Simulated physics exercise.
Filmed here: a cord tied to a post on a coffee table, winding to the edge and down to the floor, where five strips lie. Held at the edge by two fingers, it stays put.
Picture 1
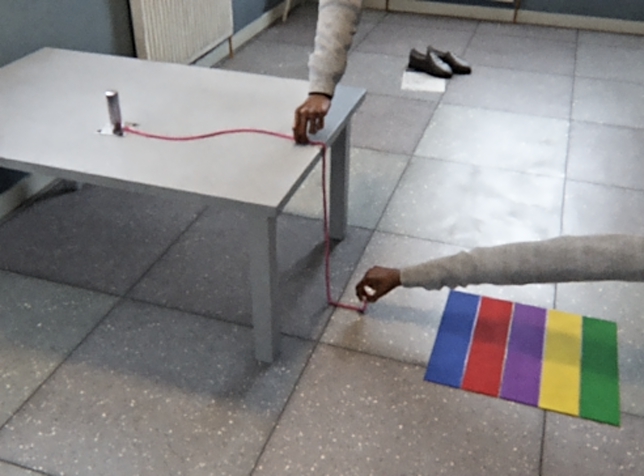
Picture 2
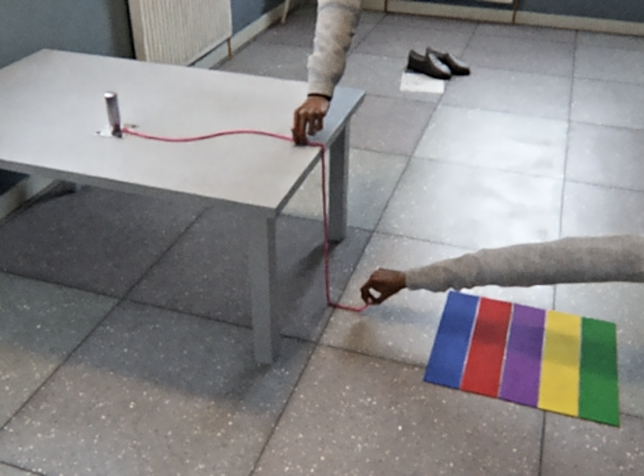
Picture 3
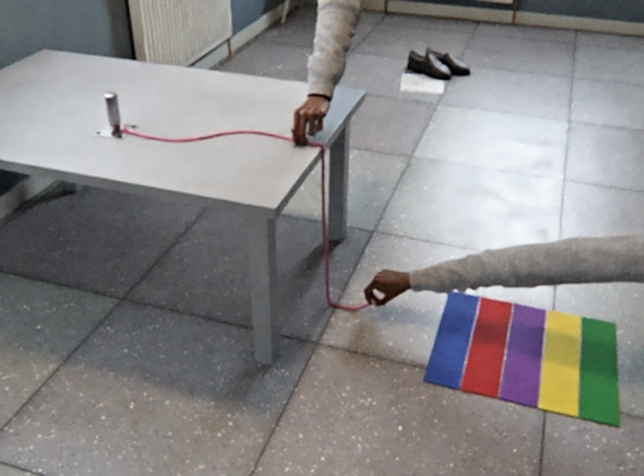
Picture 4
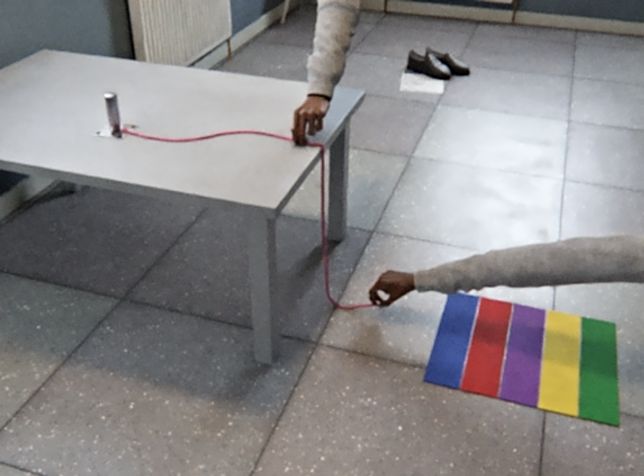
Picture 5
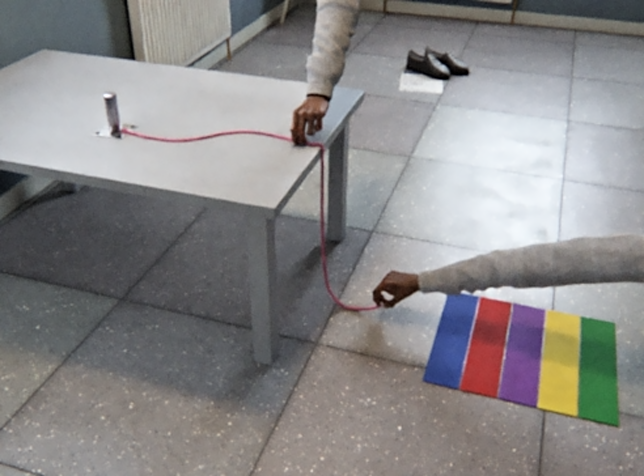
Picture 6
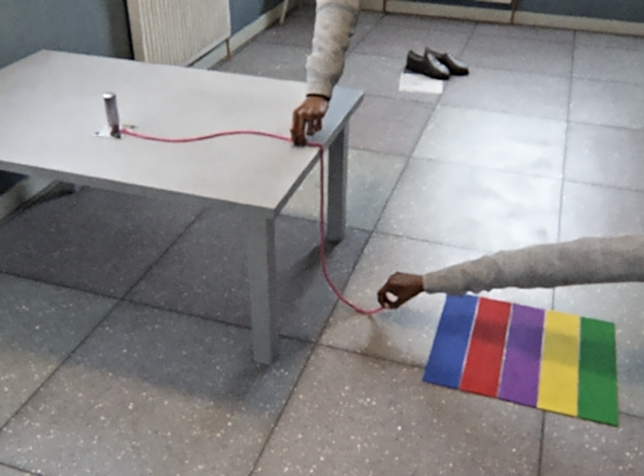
We see a red cord running from a small post across a gray table and over its edge, pinched there by one hand, while another hand near the floor draws the cord's end slightly right, toward five colored strips.
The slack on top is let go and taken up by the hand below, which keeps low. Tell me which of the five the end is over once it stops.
It is over the red strip.
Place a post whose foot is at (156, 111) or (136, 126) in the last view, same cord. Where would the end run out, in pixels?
In that order, about (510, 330) and (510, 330).
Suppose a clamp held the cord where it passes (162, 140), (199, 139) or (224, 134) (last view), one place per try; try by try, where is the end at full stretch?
Readings in order - (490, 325), (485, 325), (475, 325).
Soon after, end near (422, 313); short of the strips.
After that, end near (467, 322); over blue.
At the stop, end near (492, 328); over red. It halts on the red strip.
